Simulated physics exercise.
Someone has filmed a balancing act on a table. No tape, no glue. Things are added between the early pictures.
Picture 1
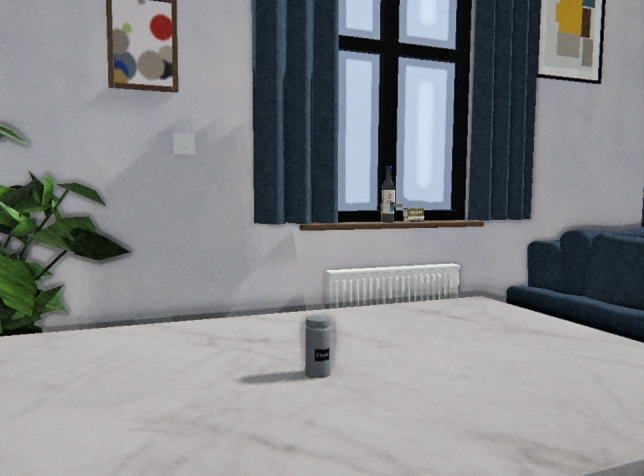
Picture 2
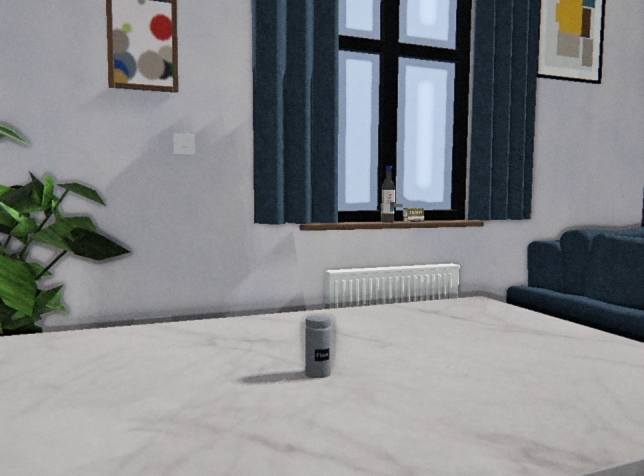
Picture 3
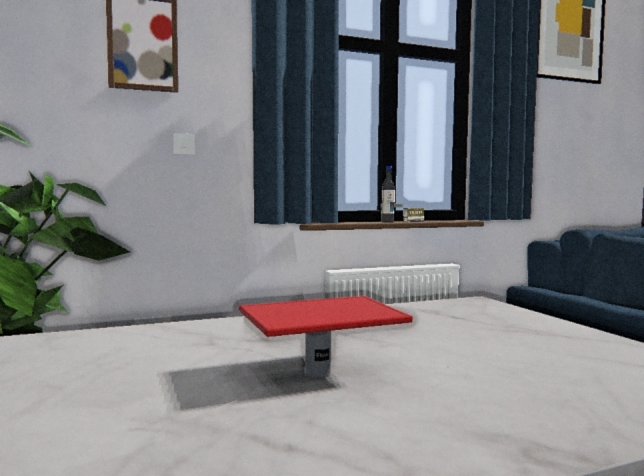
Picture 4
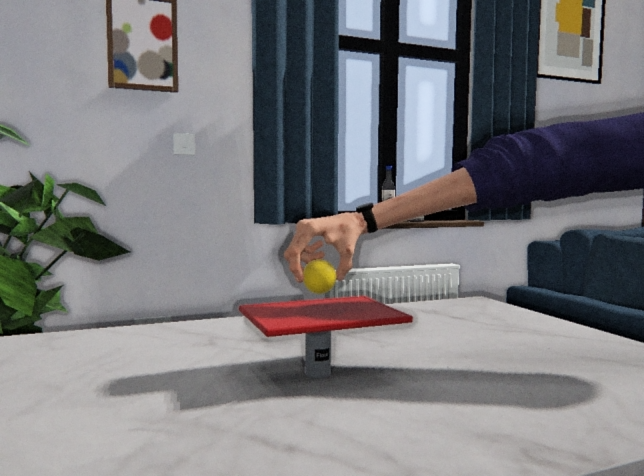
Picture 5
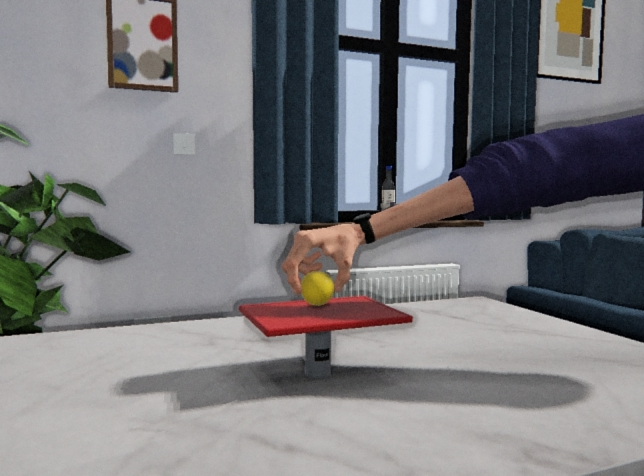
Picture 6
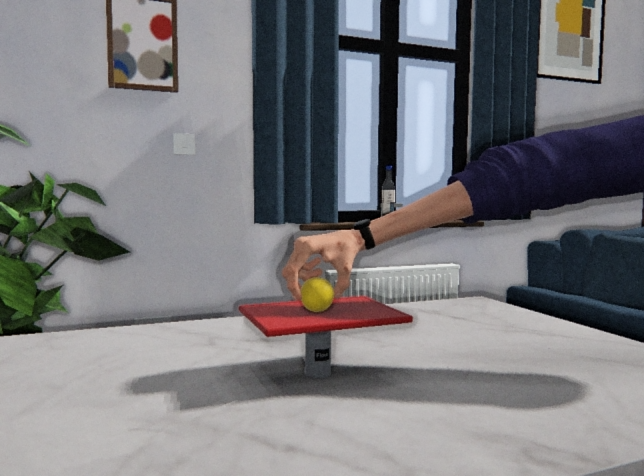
A red board appears on top of a grey shaker standing on a marble table, then a hand reaching in from the right lowers a yellow lemon onto the board and keeps its fingers around it.
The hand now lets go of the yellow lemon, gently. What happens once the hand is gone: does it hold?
Here the stack stays up.
Then, 0.90 s later than the last frame, all is still.
Then, 1.80 s later than the last frame, things are still on the move.
When it is over, all 3 as before. End places, in pixels of the last picture, yellow lemon near (317, 295). The stack keeps its balance.
